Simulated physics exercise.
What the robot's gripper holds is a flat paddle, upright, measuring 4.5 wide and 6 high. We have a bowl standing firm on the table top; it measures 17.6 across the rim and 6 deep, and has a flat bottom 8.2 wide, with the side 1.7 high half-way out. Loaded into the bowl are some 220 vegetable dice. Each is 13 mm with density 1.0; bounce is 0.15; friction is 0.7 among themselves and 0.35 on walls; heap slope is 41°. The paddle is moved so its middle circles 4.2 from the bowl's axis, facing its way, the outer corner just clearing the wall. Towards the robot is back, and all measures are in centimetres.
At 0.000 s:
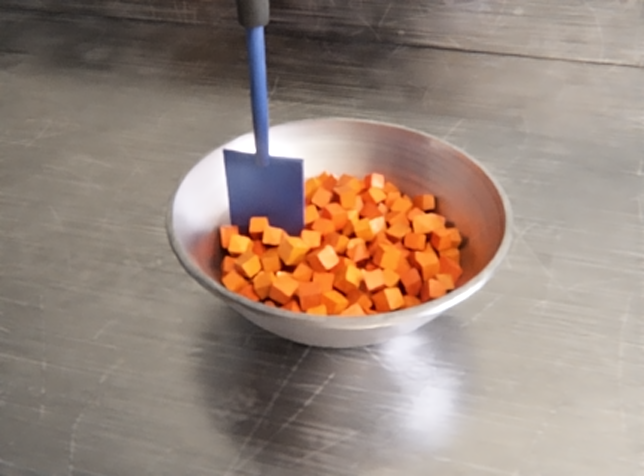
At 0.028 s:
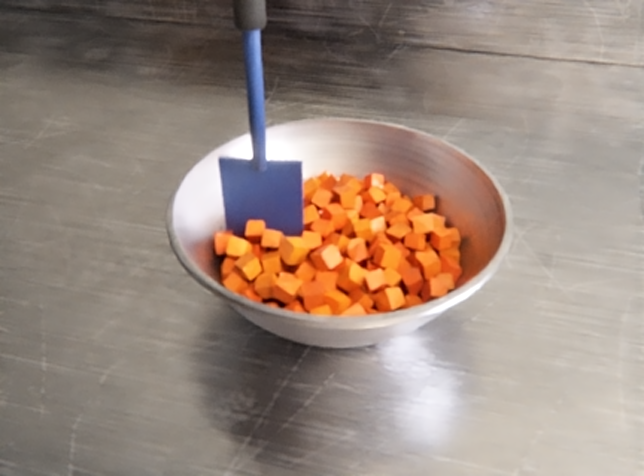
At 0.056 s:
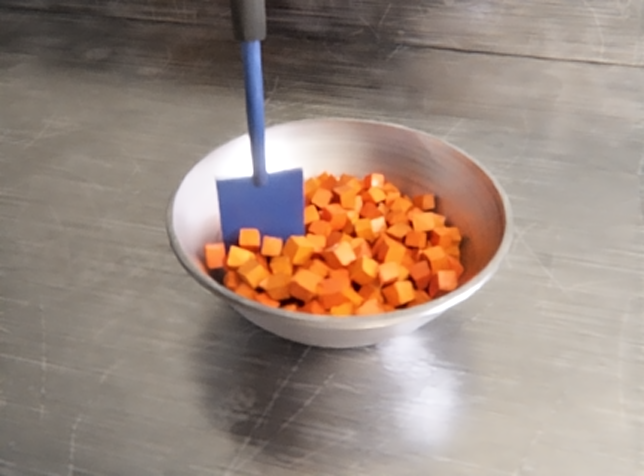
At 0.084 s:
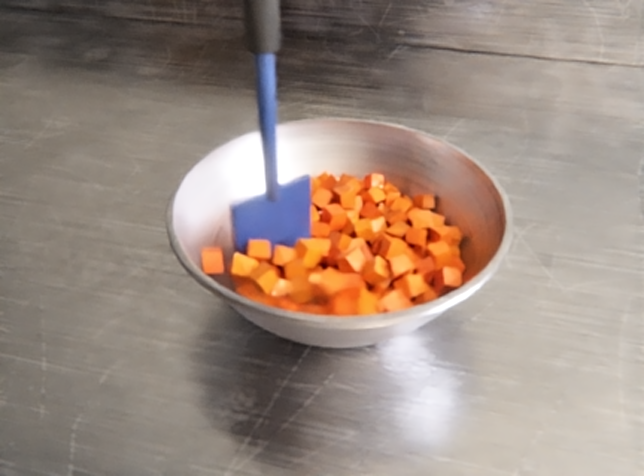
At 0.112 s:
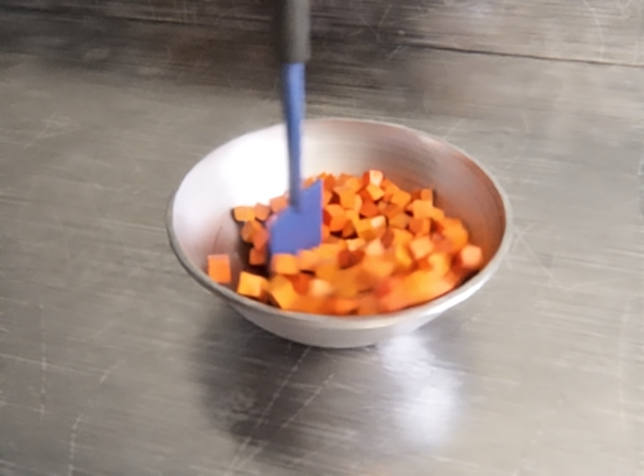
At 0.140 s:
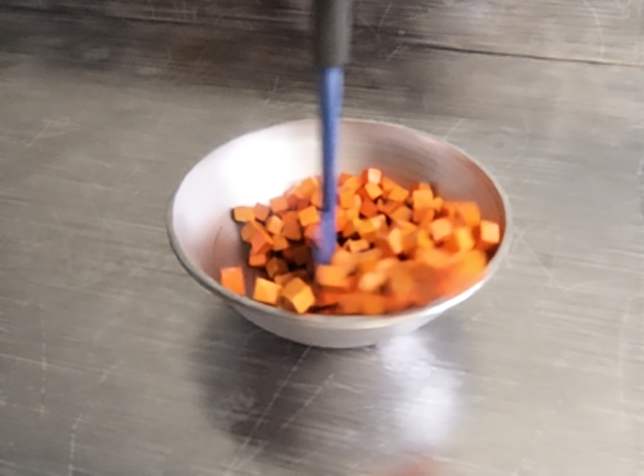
In a metal bowl, a blue paddle sweeps through orange vegetable cubes, pushing them rightward.
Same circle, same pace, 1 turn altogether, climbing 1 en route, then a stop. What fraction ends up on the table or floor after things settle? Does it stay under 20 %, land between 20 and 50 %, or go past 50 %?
It lands between 20 and 50 %.
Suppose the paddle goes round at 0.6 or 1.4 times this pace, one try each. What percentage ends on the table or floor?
Roughly 20 and 45 per cent.
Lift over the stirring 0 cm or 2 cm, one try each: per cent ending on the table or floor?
About 40 and 30 per cent.
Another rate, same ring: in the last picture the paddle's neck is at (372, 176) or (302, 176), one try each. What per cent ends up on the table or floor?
First try: Around 45 %; second try: Around 25 %.
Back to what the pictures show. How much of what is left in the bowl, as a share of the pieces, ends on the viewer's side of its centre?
Estimate: Some 65 %.
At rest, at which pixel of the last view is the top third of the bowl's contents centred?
I'd put it at about (264, 270).
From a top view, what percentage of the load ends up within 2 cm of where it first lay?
Roughly 5 per cent.
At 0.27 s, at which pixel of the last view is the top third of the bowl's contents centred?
Roughly at (423, 169).
By 0.27 s, 195° round, highest piece 9 above the table; 201 in the bowl, 6 on the table or floor, 15 in flight or on the tool.
By 0.39 s, 294° round, highest piece 9 above the table; 161 in the bowl, 34 on the table or floor, 27 in flight or on the tool.
By 0.65 s, 0° round, highest piece 6 above the table; 147 in the bowl, 75 on the table or floor.
By 1.35 s, 0° round, highest piece 6 above the table; 147 in the bowl, 75 on the table or floor.
Final count, 147 in the bowl, 75 on the table or floor. That is 34 % on the table or floor.
